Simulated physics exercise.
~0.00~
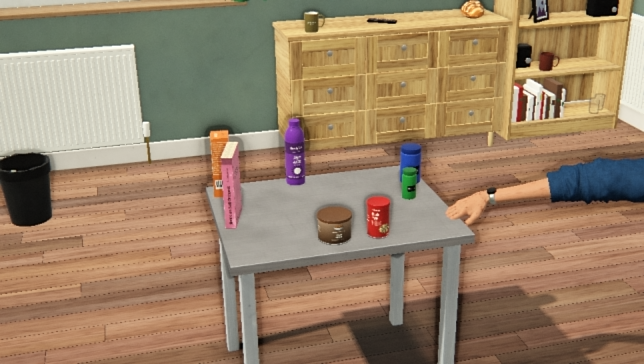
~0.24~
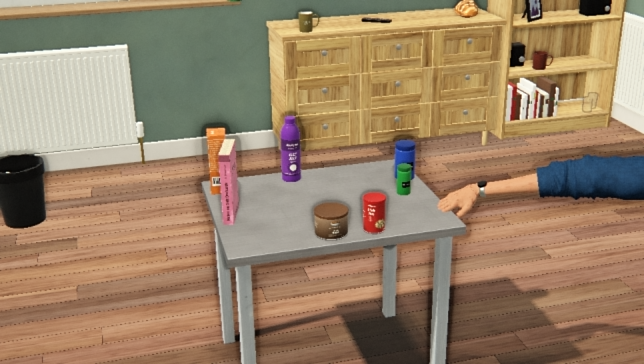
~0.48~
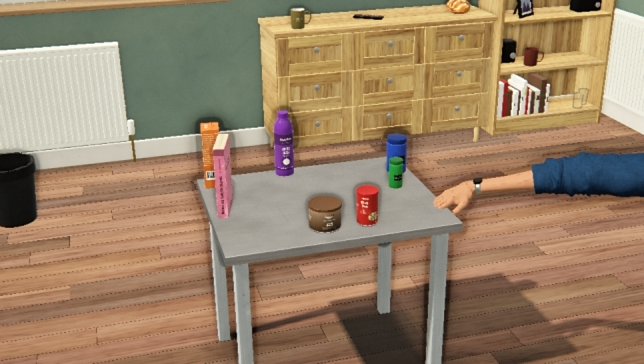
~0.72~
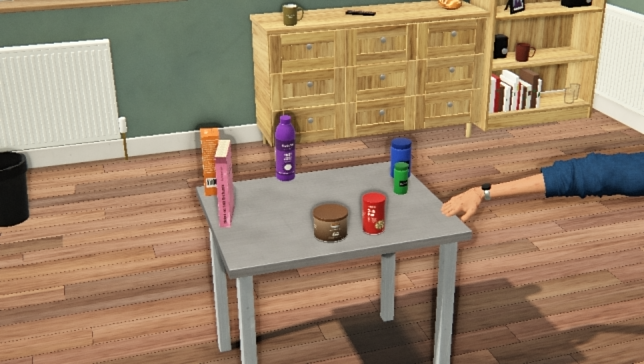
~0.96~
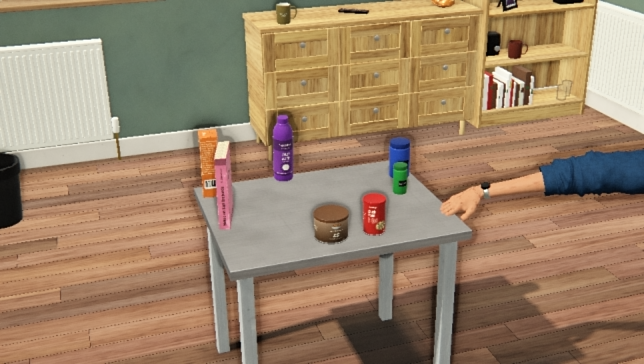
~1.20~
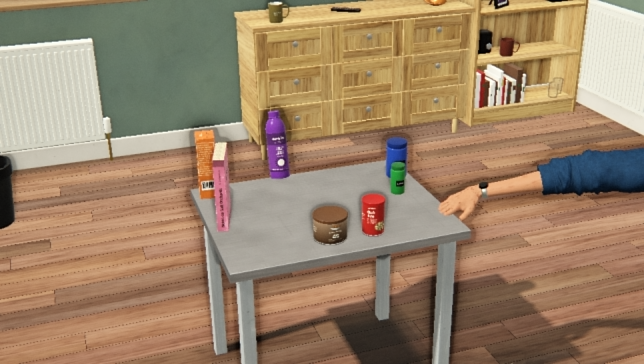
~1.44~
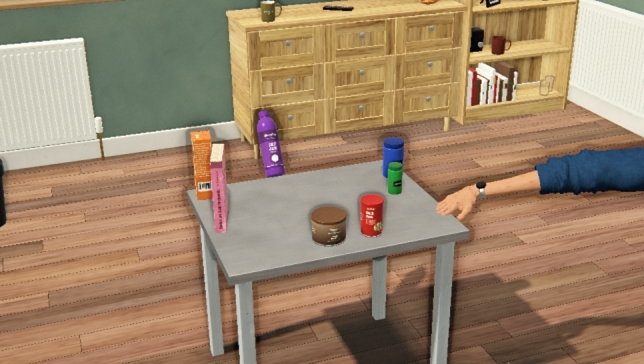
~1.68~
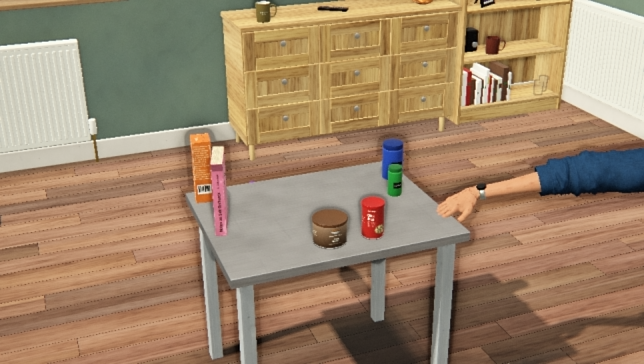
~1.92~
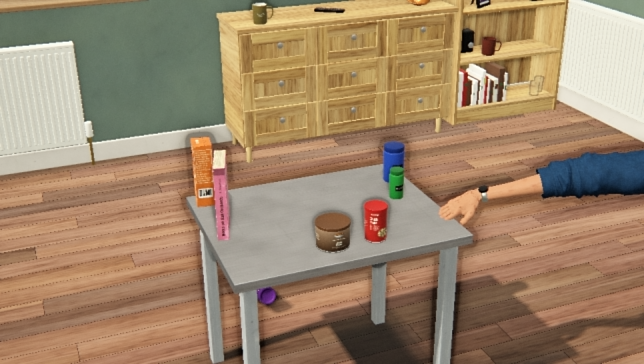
Purple bottle tilting and dropping off the far edge of a grey table gripped by a hand, six other items staying upright.
